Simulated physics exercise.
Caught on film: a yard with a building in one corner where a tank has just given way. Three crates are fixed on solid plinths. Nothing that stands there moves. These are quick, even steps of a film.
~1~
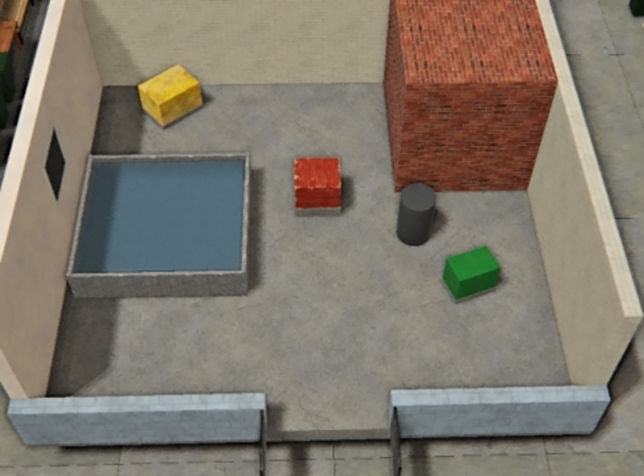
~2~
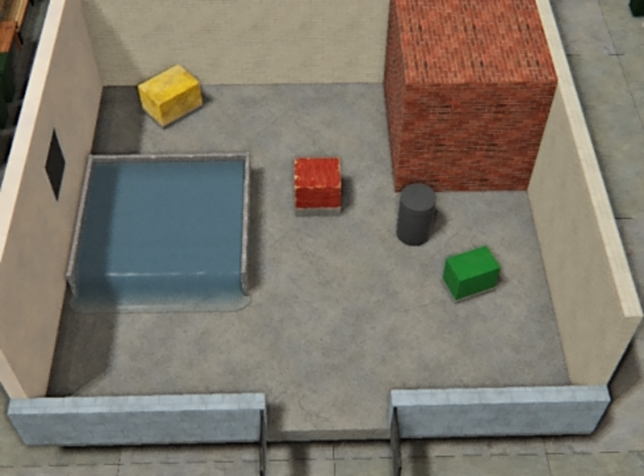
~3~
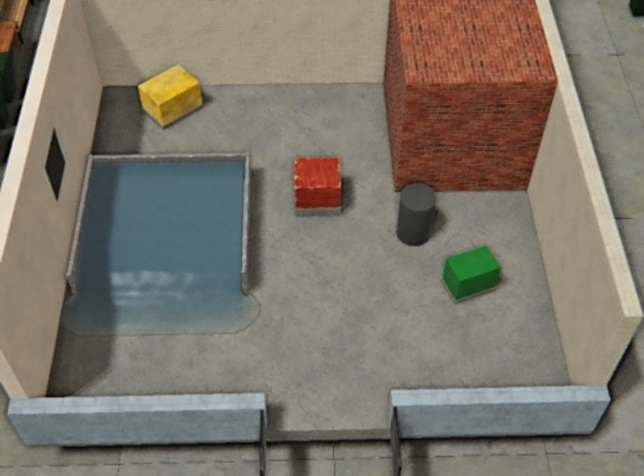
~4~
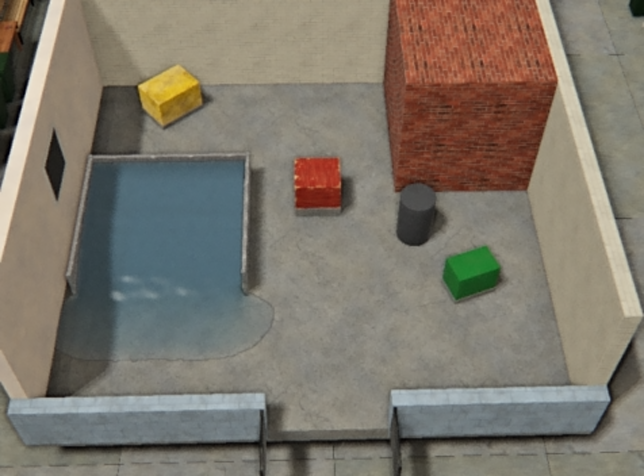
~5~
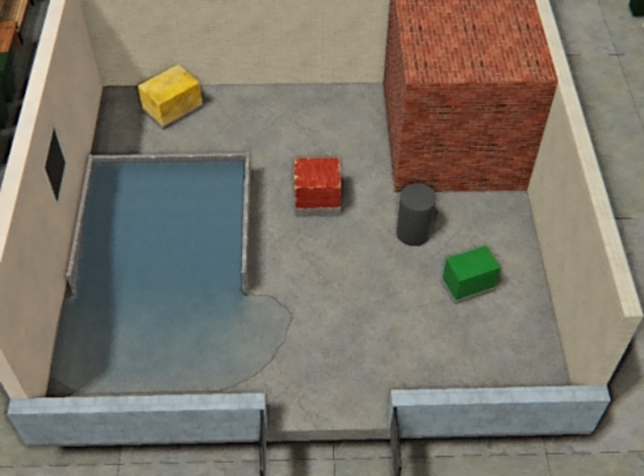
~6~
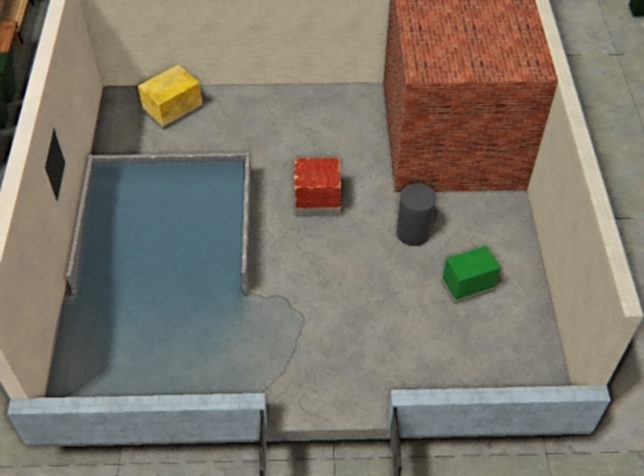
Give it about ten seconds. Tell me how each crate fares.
In the end: The yellow crate stays dry; the red crate stays dry; the green crate gets wet.
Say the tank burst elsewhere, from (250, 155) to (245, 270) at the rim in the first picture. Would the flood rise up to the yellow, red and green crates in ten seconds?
Then: Yellow crate takes water; red crate takes water; green crate ends up wet.
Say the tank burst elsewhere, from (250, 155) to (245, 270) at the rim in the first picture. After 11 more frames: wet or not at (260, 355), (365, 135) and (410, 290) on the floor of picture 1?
One after the other: Not flooded, covered, awash.
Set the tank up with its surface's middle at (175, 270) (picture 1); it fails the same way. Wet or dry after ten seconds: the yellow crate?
My reading: The yellow one ends up wet.
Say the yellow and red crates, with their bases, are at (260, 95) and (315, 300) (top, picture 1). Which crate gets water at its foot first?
First comes the crate marked red.
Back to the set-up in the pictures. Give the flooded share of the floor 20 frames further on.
Some 35 per cent.
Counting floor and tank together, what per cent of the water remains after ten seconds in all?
I make it 86 per cent.
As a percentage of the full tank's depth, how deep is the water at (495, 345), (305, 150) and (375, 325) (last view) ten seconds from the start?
In that order: 16, 2 and 4 per cent.
A moment on, water covers 20 % of the floor; the yellow crate not reached, the red crate not reached, the green crate not reached.
Next, water covers 25 % of the floor; the yellow crate not reached, the red crate not reached, the green crate not reached.
Then, water covers 35 % of the floor; the yellow crate not reached, the red crate not reached, the green crate not reached.
Later, water covers 65 % of the floor; the yellow crate water round its plinth, the red crate water round its plinth, the green crate water round its plinth.
In the end, water covers 75 % of the floor; the yellow crate stayed above the water, the red crate stayed above the water, the green crate was topped.
